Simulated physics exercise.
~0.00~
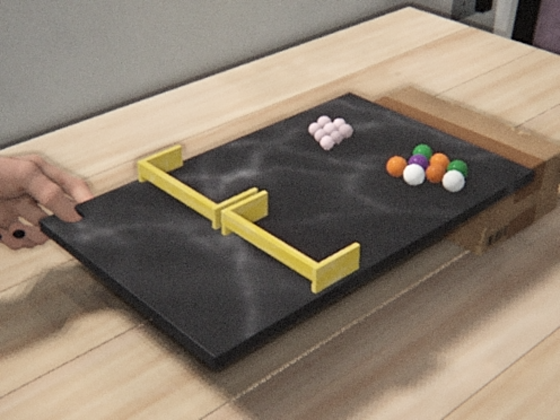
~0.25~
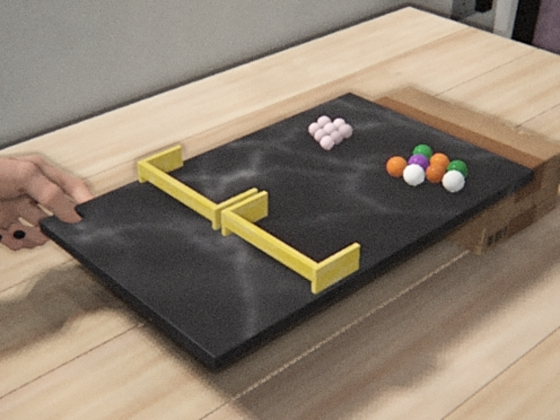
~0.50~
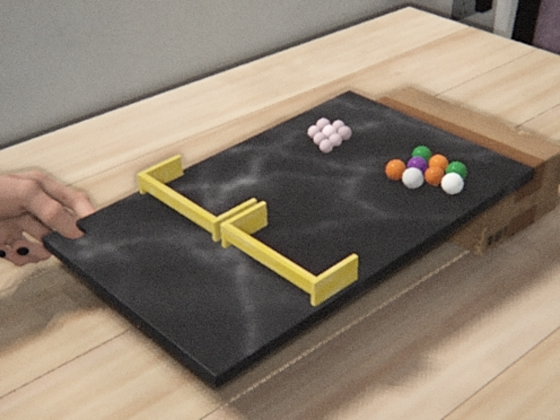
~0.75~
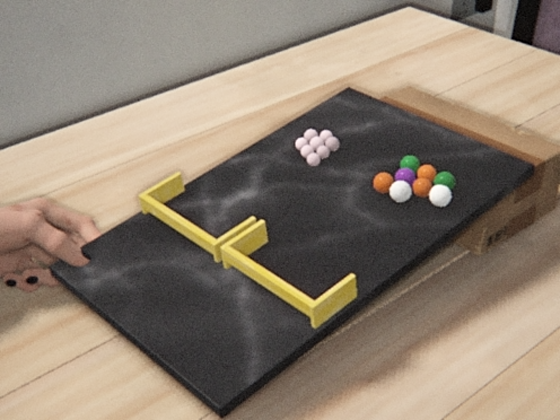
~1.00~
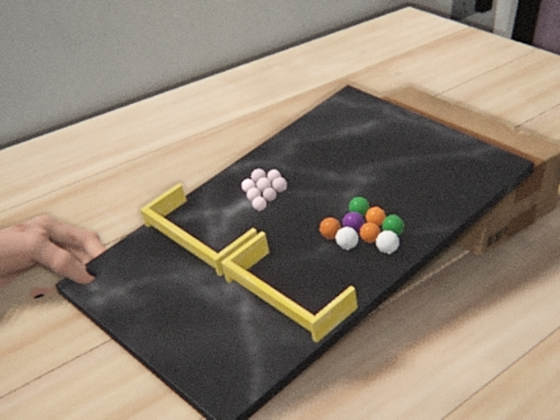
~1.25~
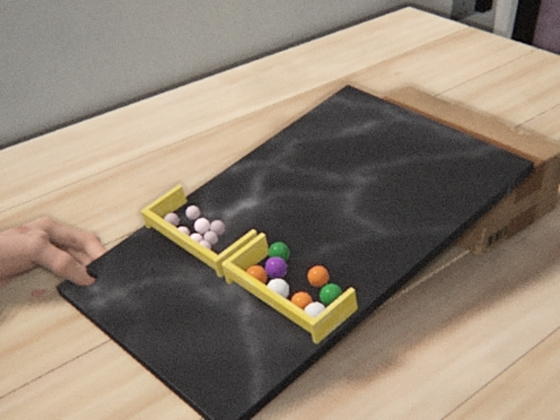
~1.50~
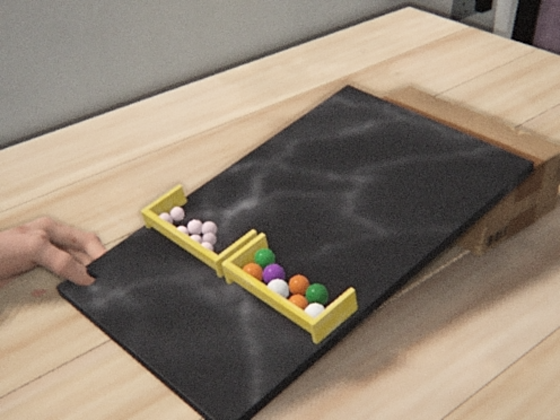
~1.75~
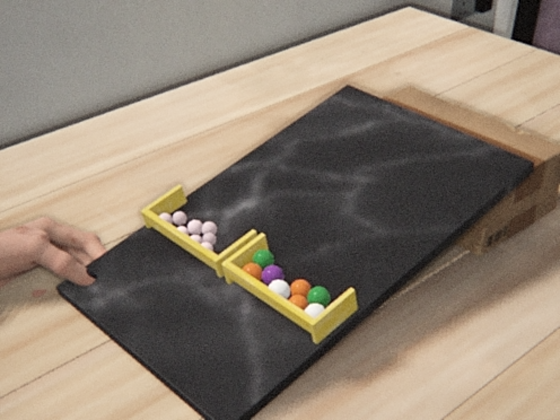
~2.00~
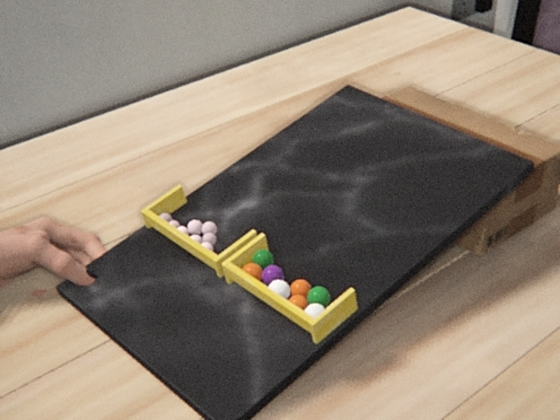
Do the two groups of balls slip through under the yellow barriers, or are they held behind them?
Both groups are held behind the yellow barriers. Neither the small pink balls nor the larger coloured ones get through.
